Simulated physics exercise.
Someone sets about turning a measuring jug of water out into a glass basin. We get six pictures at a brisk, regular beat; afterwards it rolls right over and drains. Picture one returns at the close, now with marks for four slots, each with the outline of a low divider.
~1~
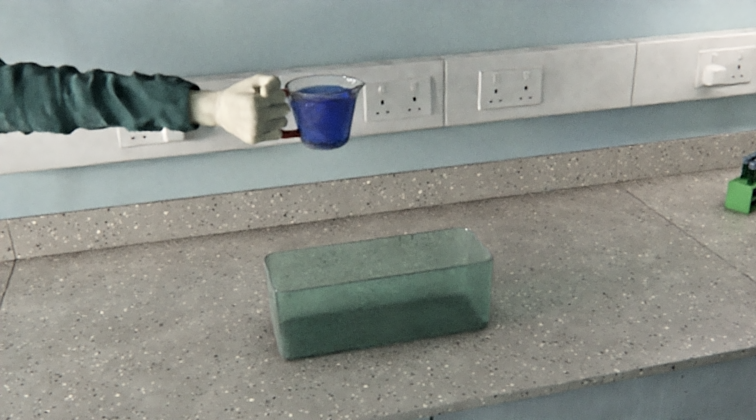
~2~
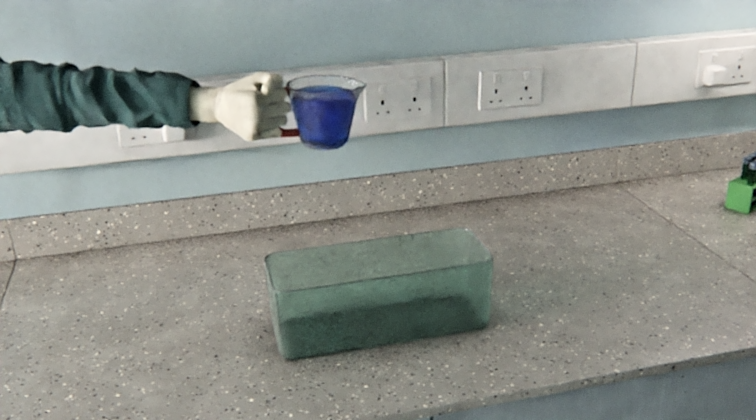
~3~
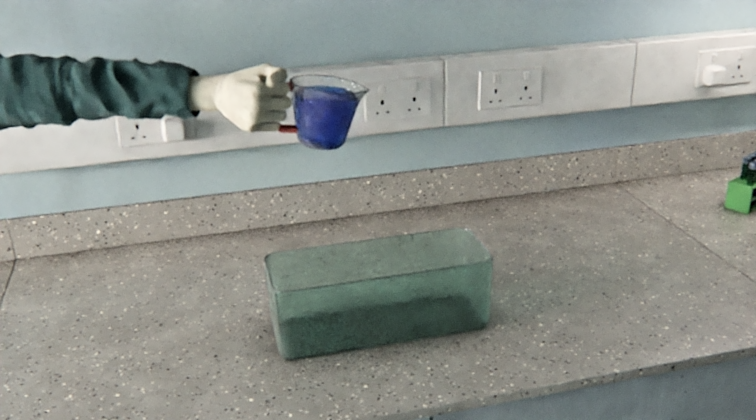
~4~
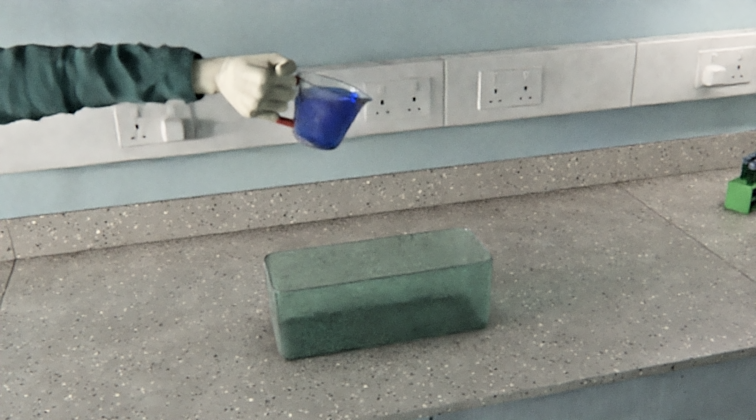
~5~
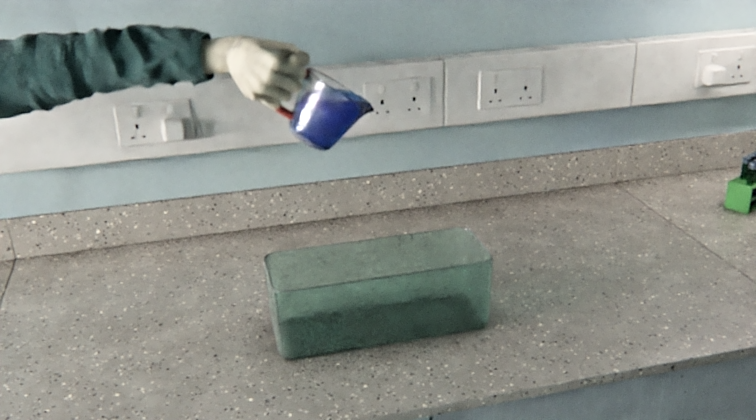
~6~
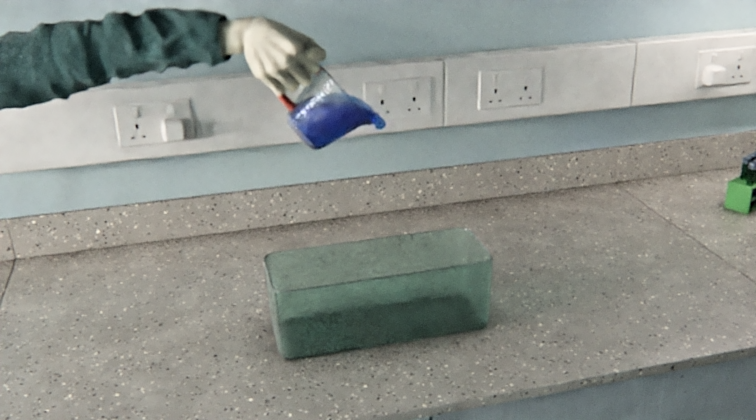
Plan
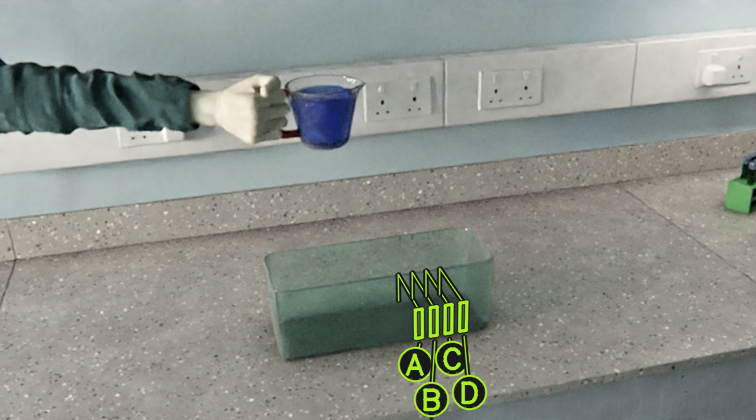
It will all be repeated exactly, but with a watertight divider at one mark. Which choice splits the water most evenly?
The answer is slot A.
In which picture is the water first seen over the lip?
In picture 5.
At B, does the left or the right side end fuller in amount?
The left side.
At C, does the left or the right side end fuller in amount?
More ends on the left.
On the marked copy, A at (420, 343); B at (434, 340); C at (449, 338); D at (464, 336).
With A, about 51 % ends left of the wall and 44 % right of it; 5 % is lost outside.
With B, about 75 % ends left of the wall and 18 % right of it; 7 % is lost outside.
With C, about 85 % ends left of the wall and 5 % right of it; 10 % is lost outside.
With D, about 85 % ends left of the wall and 8 % right of it; 7 % is lost outside.
